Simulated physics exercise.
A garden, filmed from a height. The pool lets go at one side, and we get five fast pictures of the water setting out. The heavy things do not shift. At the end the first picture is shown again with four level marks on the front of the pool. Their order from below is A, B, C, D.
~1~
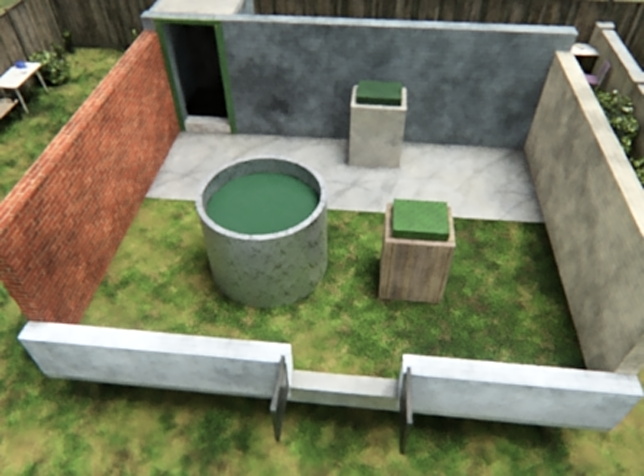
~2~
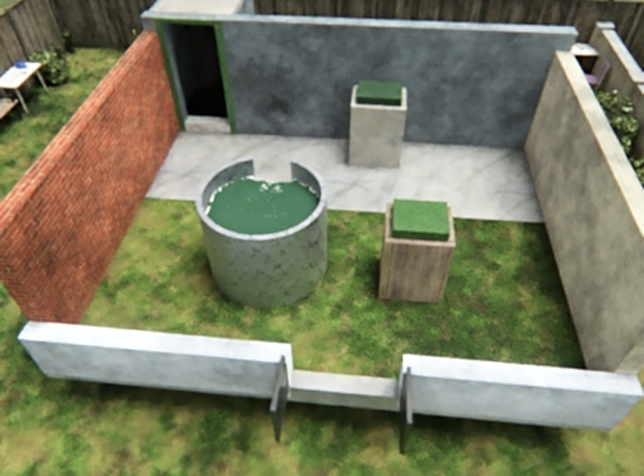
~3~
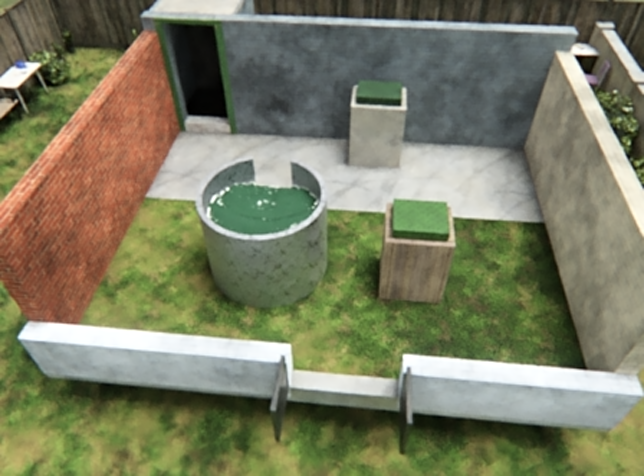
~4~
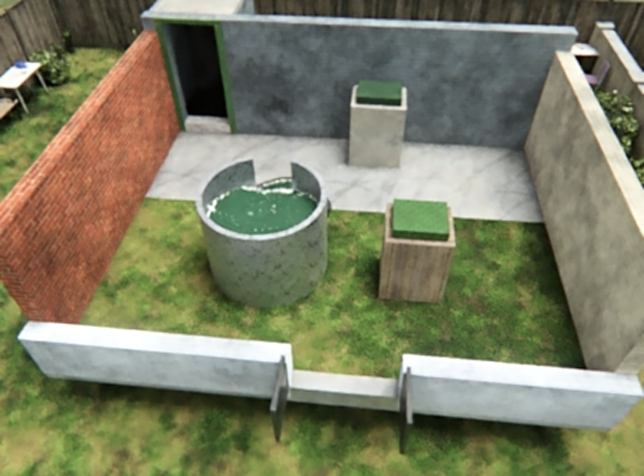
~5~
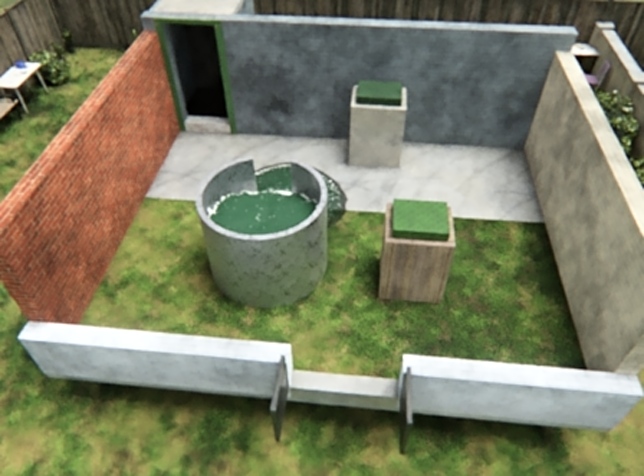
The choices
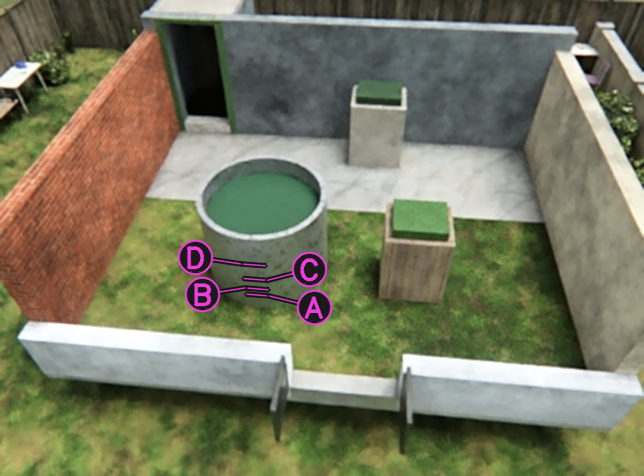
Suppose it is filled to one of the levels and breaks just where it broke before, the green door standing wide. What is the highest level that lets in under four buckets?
Line D.
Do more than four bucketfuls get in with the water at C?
No, that is safe.
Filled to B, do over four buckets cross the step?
No, that is safe.
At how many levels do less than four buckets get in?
All of them.
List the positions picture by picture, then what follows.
In the first frame, water in the pool at rest, its middle at (264, 208); foot of the green doorway at (209, 132); open gate at (347, 347).
In the second frame, water covers 1 % of the ground, its front hidden from here.
In the third frame, water covers 2 % of the ground, its front hidden from here.
In the fourth frame, water covers 5 % of the ground, its front hidden from here.
In the fifth frame, water covers 8 % of the ground, its front hidden from here.
In magenta, A at (257, 295); B at (256, 288); C at (255, 279); D at (253, 264); from the bottom up A, B, C, D.
Choosing A, nothing gets over.
Choosing B, nothing gets over.
Choosing C, nothing gets over.
Choosing D, a bucket or two gets in.
